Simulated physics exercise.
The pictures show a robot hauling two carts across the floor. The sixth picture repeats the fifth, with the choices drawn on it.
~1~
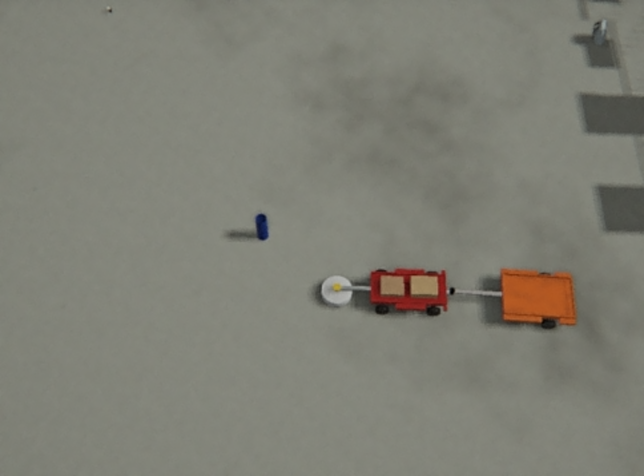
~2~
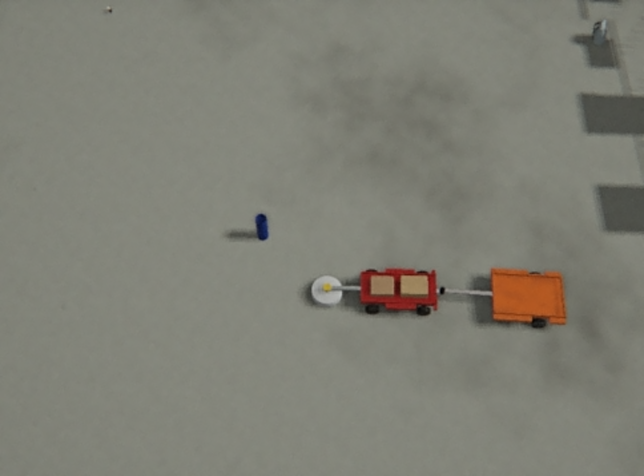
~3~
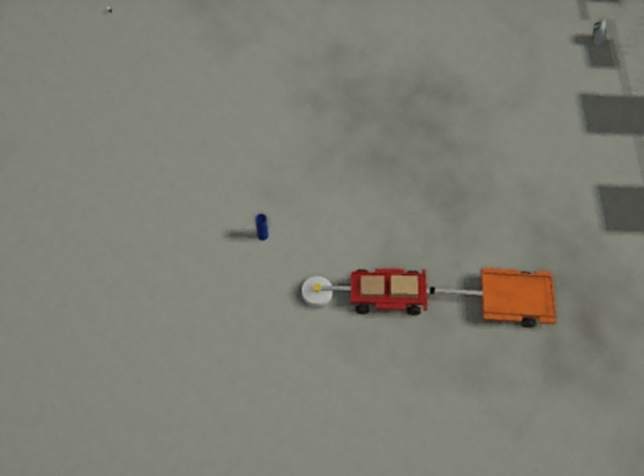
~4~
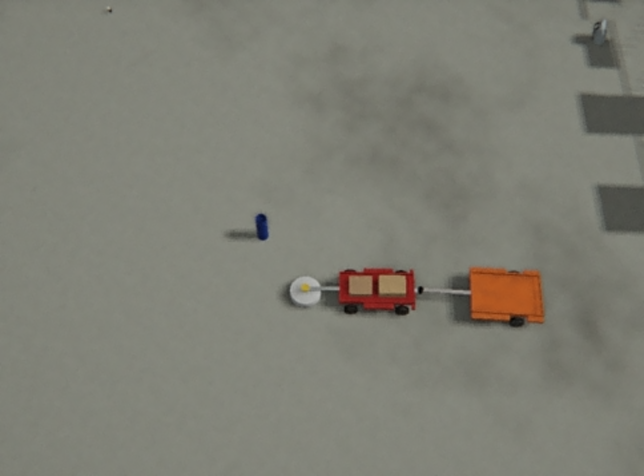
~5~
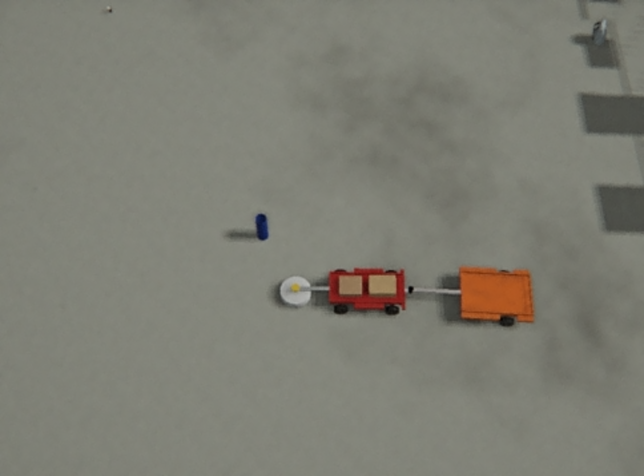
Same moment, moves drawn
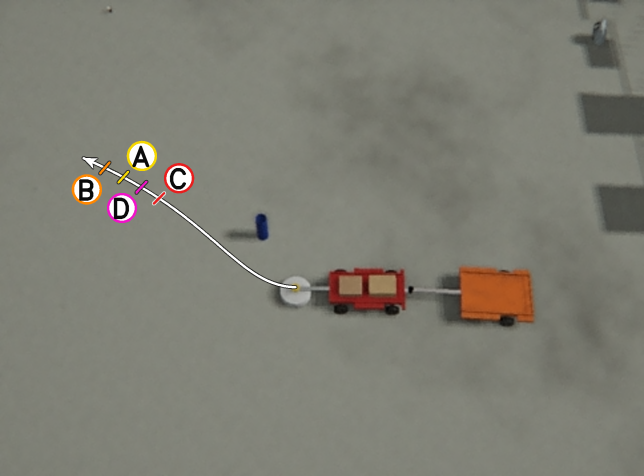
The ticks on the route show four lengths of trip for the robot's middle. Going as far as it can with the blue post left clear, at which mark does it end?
D is the last safe stop.
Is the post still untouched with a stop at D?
Yes.
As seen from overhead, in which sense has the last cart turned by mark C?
For that mark, clockwise.
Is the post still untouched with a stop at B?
For that mark, no.
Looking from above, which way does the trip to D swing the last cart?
Clockwise.
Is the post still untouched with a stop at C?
For that mark, yes.
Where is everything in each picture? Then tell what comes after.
The first frame shows orange cart (538, 296); blue post (263, 236); robot (337, 290).
The second frame shows robot (327, 291); red cart (399, 288); orange cart (528, 295); blue post (263, 236).
The third frame shows robot (317, 291); red cart (389, 288); orange cart (518, 295); blue post (263, 236).
The fourth frame shows robot (305, 291); red cart (377, 288); orange cart (506, 294); blue post (263, 236).
The fifth frame shows robot (296, 291); red cart (367, 288); orange cart (496, 293); blue post (263, 236).
On the marked copy, A at (123, 177); B at (105, 168); C at (159, 198); D at (141, 187); the route from (295, 287) via (187, 218) to (83, 158).
With D. Early on, robot (235, 262), last cart (427, 291).
Further on, robot (187, 221), last cart (358, 283).
At the end, robot (143, 192), last cart (301, 268); nothing has been touched.
As for the rest, A is too far, the post has been hit; B is too far, the post has been hit; C is safe but short.
